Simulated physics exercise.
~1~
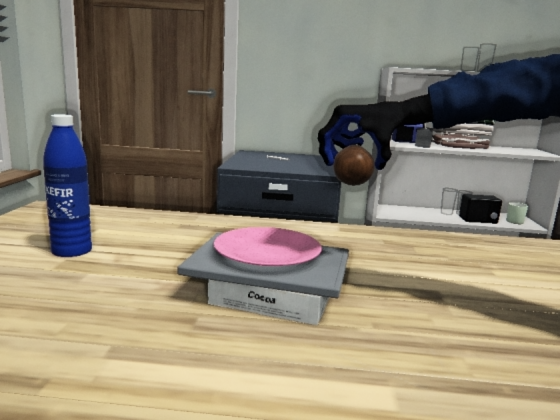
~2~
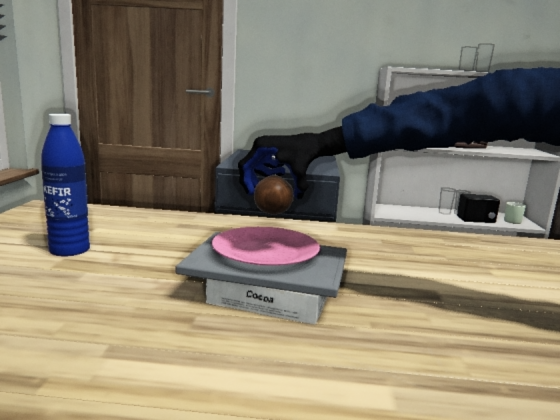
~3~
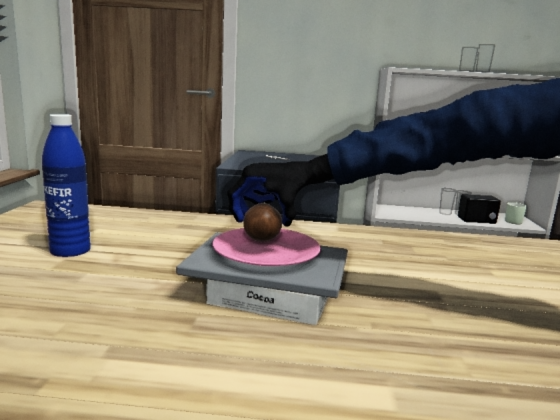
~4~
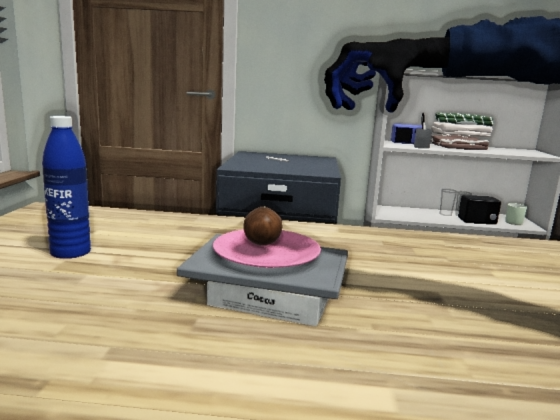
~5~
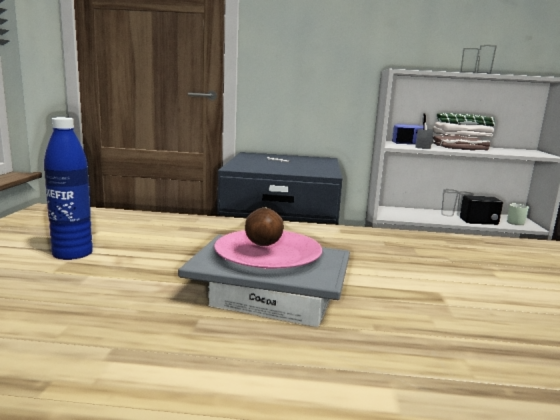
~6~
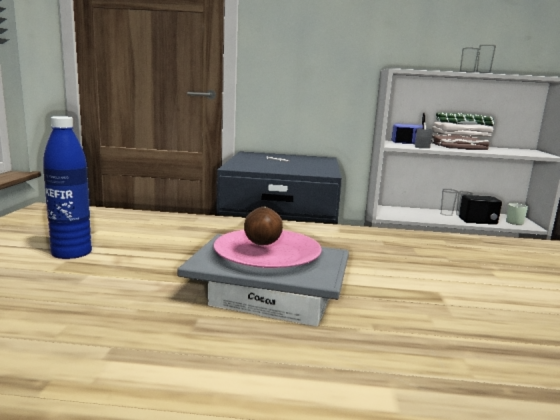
In a room with a wooden door, a dark cabinet and white shelves behind, a slightly swaying camera looks across a light wooden table. A blue bottle stands on the left, and near the middle a pink plate rests on a grey tray atop a white packet. A dark-gloved hand in a blue sleeve holds a round brown onion above the right side, then carries it left towards the stack. The hand lowers the onion onto the plate, lets go and draws back up to the right, leaving the view. The onion stays on the plate, and the pile stands steady.
